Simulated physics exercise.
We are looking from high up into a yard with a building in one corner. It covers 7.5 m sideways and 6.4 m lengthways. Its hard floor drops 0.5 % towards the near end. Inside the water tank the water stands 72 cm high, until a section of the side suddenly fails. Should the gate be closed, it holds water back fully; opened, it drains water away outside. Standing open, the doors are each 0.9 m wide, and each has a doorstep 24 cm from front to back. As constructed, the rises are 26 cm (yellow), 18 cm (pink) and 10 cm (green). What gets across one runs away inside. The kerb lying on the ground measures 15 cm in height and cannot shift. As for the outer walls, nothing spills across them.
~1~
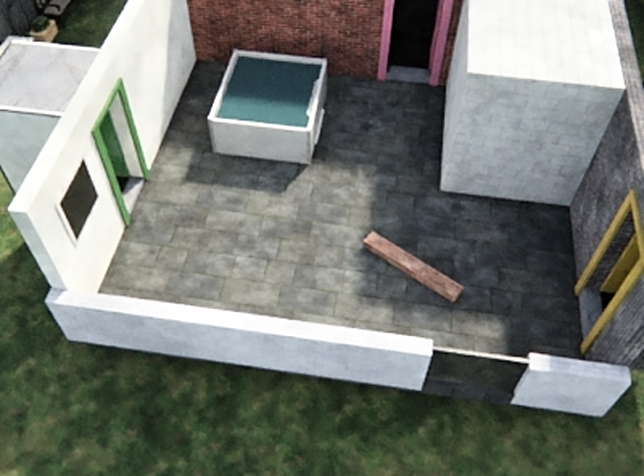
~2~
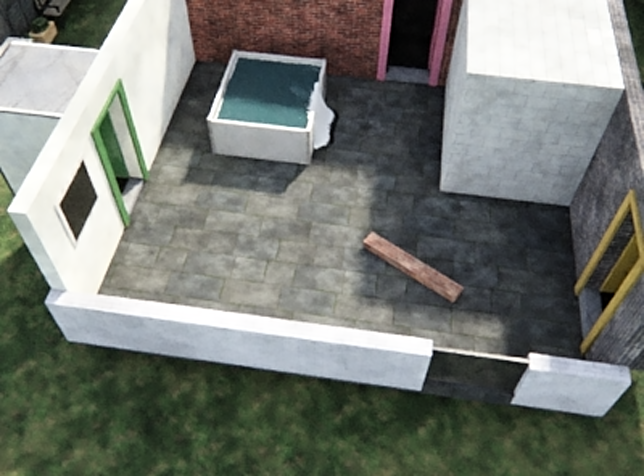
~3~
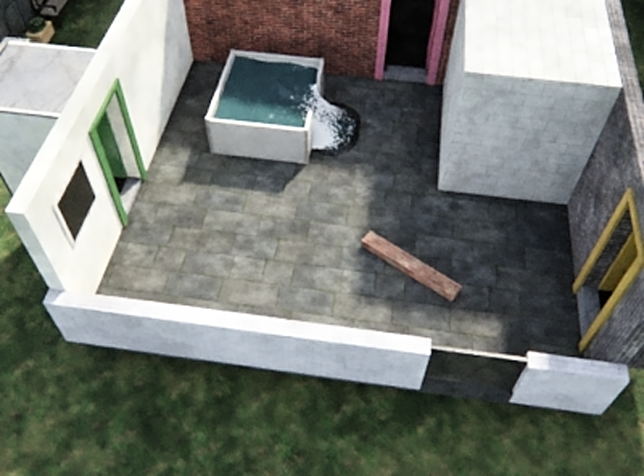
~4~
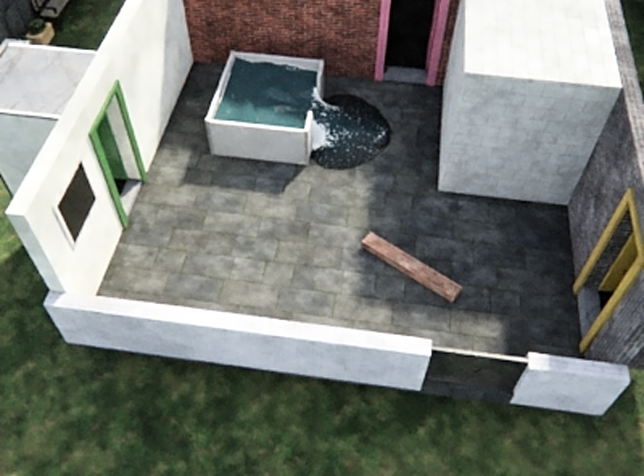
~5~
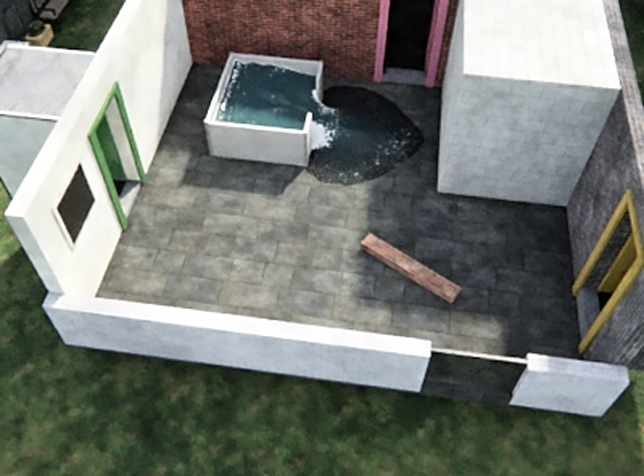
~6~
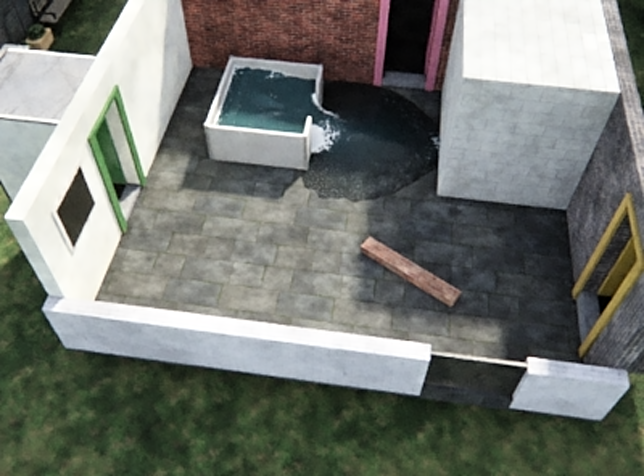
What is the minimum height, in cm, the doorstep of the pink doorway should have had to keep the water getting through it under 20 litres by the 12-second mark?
21 cm.
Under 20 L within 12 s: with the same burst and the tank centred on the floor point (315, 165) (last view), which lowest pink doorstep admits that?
With that change, some 22 centimetres.
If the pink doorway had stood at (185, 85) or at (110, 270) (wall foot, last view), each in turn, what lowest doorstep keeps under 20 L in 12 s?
Roughly 11.0 cm for the first and 7.5 cm for the second.
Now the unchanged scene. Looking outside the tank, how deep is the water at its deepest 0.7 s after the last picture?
About 50 cm at most.
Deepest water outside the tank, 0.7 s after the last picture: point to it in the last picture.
Around pixel (441, 93).
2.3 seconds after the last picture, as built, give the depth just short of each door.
The yellow door has 6 cm, the pink door 20 cm and the green door 0 cm.
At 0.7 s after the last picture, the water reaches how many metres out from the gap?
Close to 3.6 metres, I'd say.
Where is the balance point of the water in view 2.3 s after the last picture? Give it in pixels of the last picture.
Centre of the water: Approx. (355, 151) px.
Then, 0.7 s after the last picture water covers 20 % of the floor, deepest (50 cm) near (441, 93); 14 cm at the pink door, 0 litres in over its 18 cm doorstep.
Then, 2.3 s after the last picture water covers 35 % of the floor, deepest (25 cm) near (316, 136); 20 cm at the pink door, 30 litres in over its 18 cm doorstep.
Then, 11.3 s after the last picture water covers 95 % of the floor, deepest (11 cm) near (187, 341); 5 cm at the pink door, 34 litres in over its 18 cm doorstep.
At the pink door as built, the water peaked near 27 cm, 1.5 s after the last picture.
Run again over the same 12 s with other heights there, 30 litres in over 18.5 cm, 8 litres over 25 cm. The limit of 20 litres is kept from about 21 cm up.
